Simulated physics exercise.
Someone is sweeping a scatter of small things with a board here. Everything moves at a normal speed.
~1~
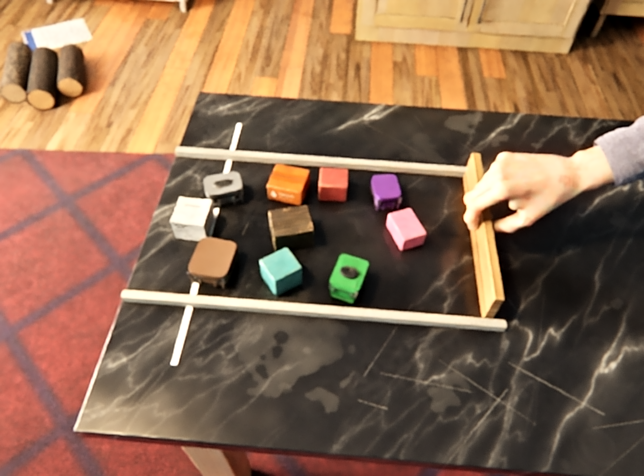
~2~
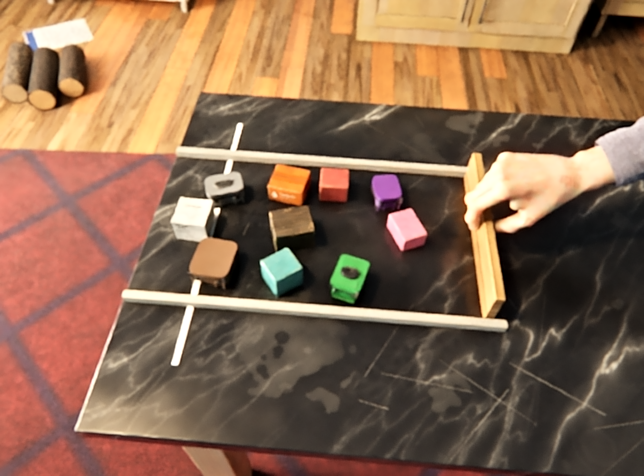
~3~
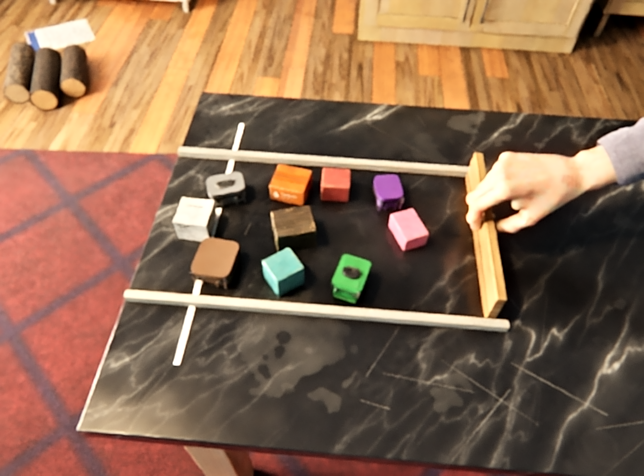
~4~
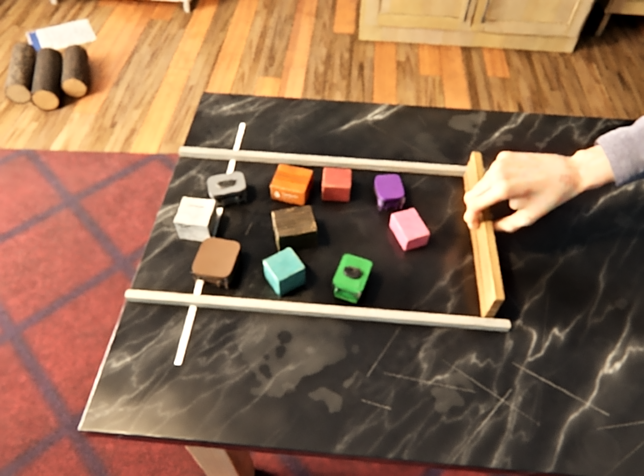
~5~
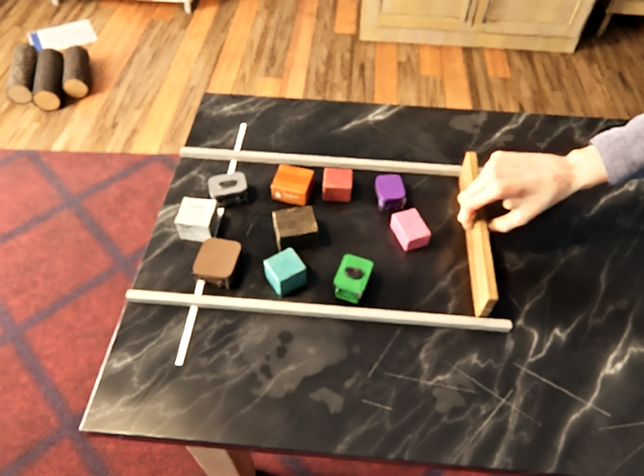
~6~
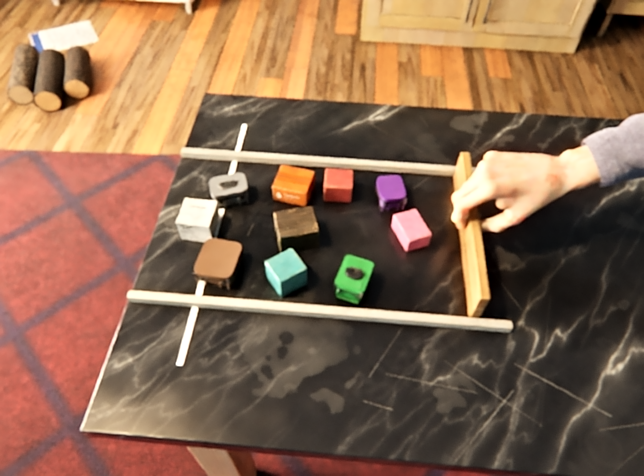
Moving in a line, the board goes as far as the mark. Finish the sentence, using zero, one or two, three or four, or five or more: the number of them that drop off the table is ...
The number that drop off the table is three or four.
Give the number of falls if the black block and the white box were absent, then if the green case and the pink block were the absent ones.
The first try gives 3, the second gives 2.
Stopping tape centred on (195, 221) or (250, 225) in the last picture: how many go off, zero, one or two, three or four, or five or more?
In turn: At least five, then one to two.
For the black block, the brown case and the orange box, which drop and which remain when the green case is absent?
Black block - safe, brown case - safe, orange box - gone.
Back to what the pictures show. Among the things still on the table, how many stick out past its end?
It totals 1.
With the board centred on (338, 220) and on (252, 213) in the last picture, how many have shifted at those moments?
At the first spot 7, then 10.
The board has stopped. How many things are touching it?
3.
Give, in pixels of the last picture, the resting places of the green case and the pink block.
Taking them in turn, first comes (188, 269), then (207, 212).
Soon after, none off yet; white box at rest near (199, 220); grey case at rest near (230, 191); brown case at rest near (220, 264).
After that, none off yet; white box at rest near (199, 220); grey case displaced a little near (217, 192); brown case at rest near (220, 264).
And then, none off yet; white box displaced about its own width near (170, 219); grey case displaced well along near (156, 195); brown case displaced about its own width near (166, 255).
In the end, the number that fall off is three or four; gone, orange box, brown case, grey case and white box.
